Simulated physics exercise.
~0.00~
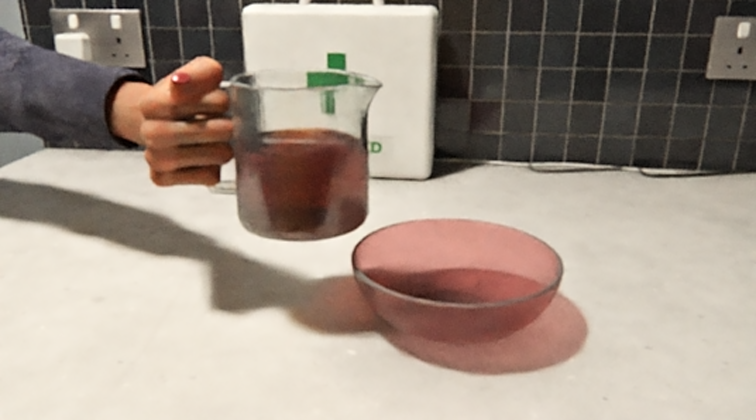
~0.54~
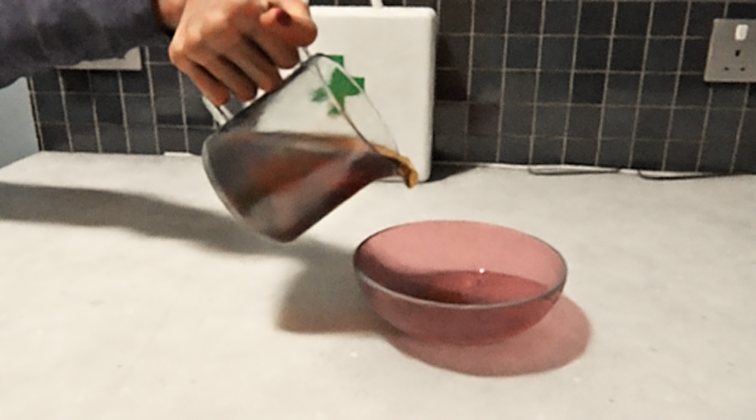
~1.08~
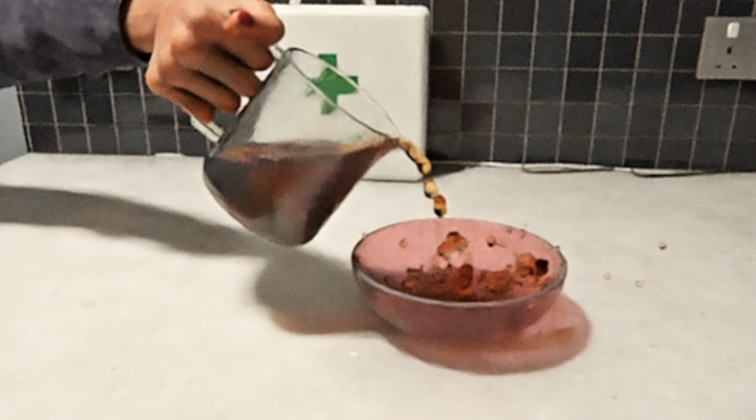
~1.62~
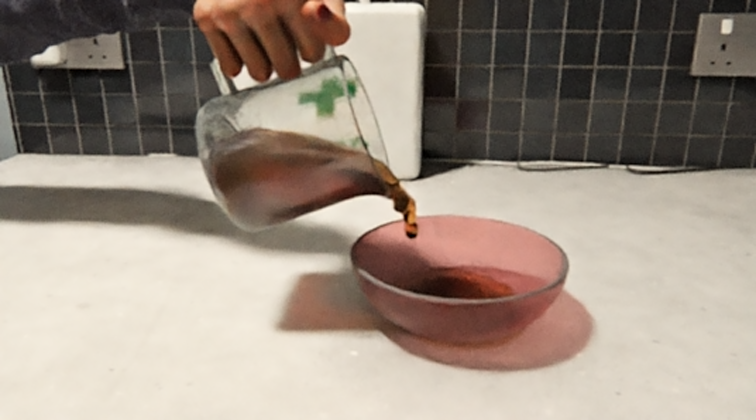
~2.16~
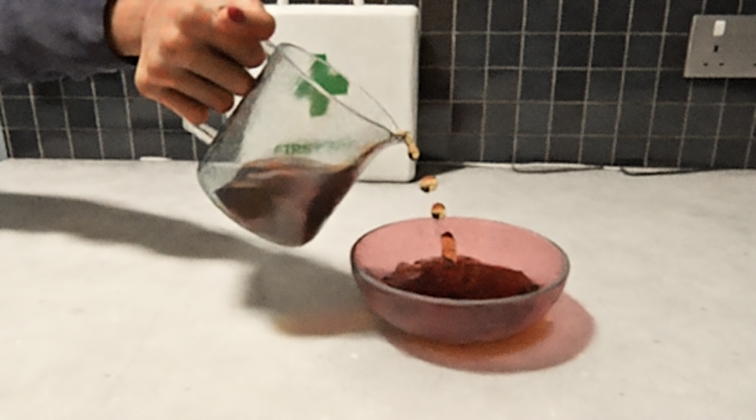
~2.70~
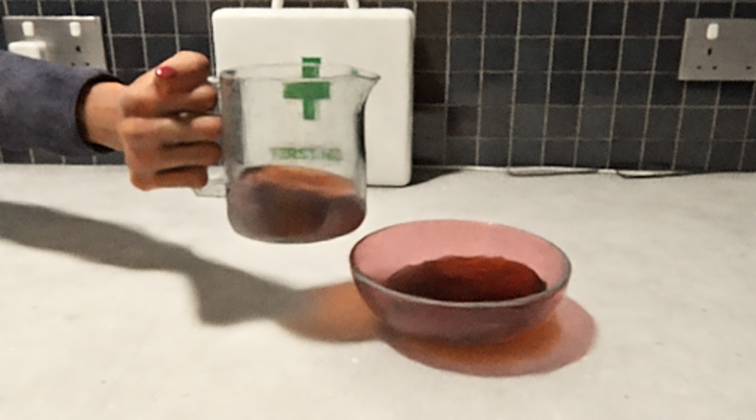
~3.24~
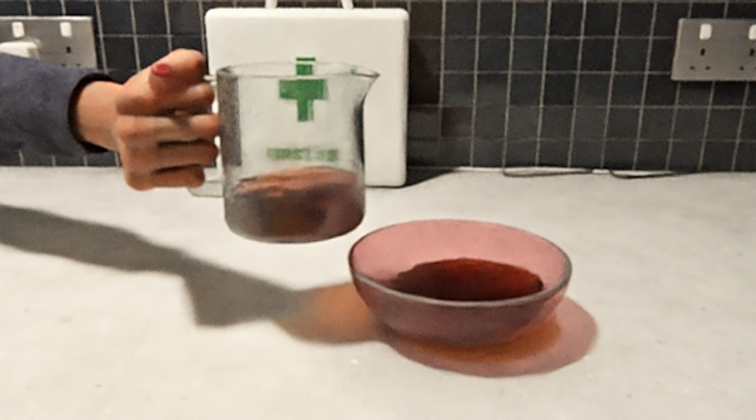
On a pale worktop, a hand tipping a glass jug of brown liquid twice into a pink bowl, then holding it level, partly emptied.
